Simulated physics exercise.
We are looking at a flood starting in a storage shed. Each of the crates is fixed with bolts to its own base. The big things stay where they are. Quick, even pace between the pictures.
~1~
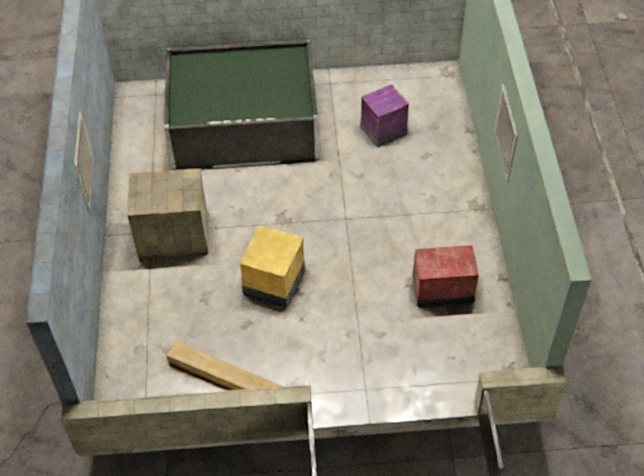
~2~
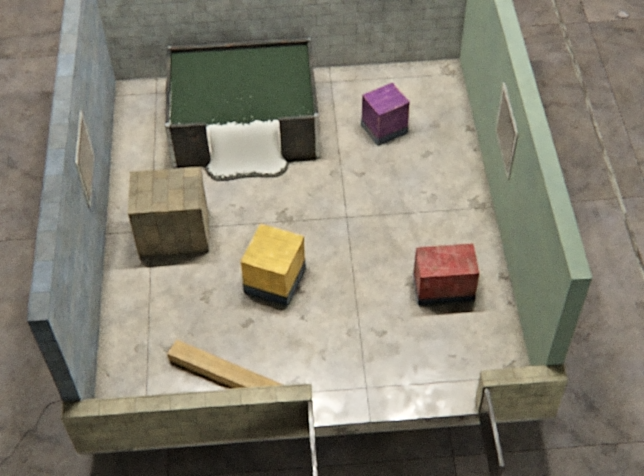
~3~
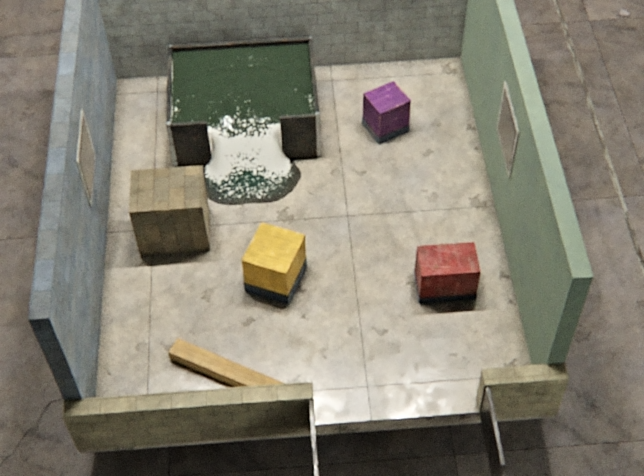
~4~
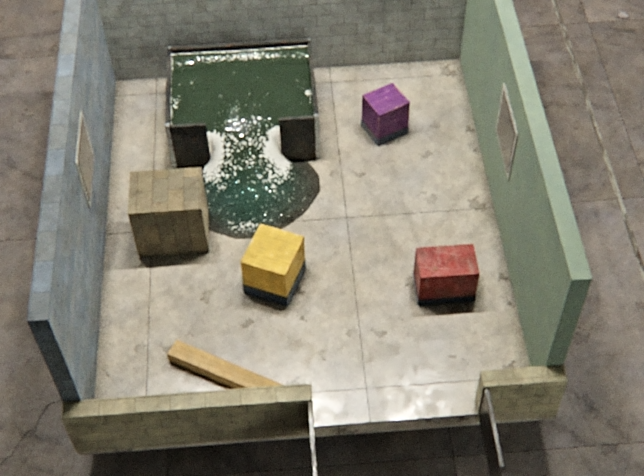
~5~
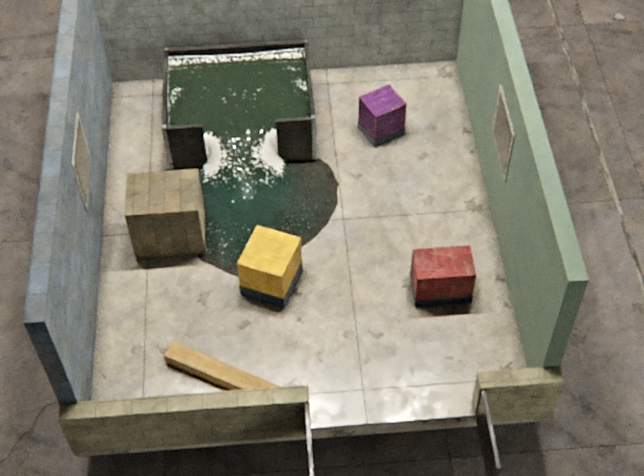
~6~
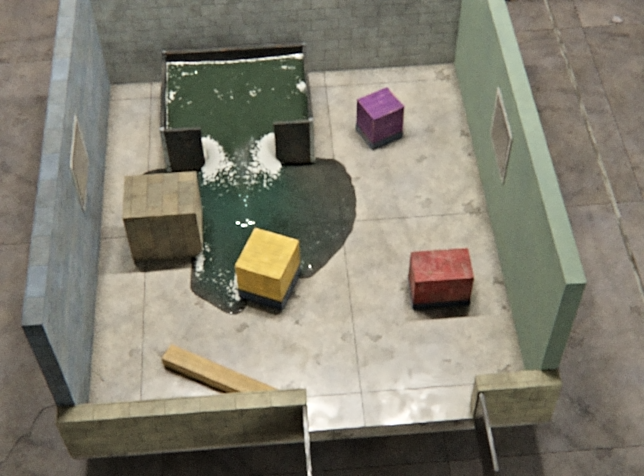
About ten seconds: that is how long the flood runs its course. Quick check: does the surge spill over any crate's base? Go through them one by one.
Result: Purple crate dry, red crate wet, yellow crate wet.
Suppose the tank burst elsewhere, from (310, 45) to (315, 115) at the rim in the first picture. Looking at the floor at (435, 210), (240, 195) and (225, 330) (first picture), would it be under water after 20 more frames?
So it's liquid at the first, nothing at the second and nothing at the third.
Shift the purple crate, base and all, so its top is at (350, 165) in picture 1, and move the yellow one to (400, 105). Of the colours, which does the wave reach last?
One in yellow.
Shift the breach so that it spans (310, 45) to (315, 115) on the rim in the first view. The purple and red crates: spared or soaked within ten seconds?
Taking them in turn, the purple one is swamped, and the red one is swamped.
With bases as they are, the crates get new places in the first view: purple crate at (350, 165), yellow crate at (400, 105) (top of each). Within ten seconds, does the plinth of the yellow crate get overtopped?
As for the yellow crate, it keeps clear.
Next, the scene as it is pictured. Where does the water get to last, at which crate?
It's the purple-painted one.
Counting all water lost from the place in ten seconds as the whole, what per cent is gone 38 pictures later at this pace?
About 65 %.
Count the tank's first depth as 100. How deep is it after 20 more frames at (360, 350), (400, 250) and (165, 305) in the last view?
Readings in order: Around 10, 6 and 6 %.
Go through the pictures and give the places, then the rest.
The first picture shows the tank at (240, 87) is whole and still.
In the second picture, water pours out at (245, 149) and has run to (283, 167).
In the third picture, water pours out at (246, 147) and has run to (278, 195).
In the fourth picture, water pours out at (245, 150) and has run to (248, 235).
In the fifth picture, the front is at a hidden place, out from the gap at (242, 151).
In the sixth picture, the front is at (229, 309), out from the gap at (240, 153).
A moment on, water covers 35 % of the floor; the purple crate not reached, the red crate water round its plinth, the yellow crate water round its plinth.
Next, water covers 60 % of the floor; the purple crate not reached, the red crate water round its plinth, the yellow crate water round its plinth.
Then, water covers 75 % of the floor; the purple crate not reached, the red crate water round its plinth, the yellow crate water round its plinth.
Later, water covers 90 % of the floor; the purple crate water round its plinth, the red crate water round its plinth, the yellow crate water round its plinth.
In the end, water covers 100 % of the floor; the purple crate stayed above the water, the red crate was topped, the yellow crate was topped.
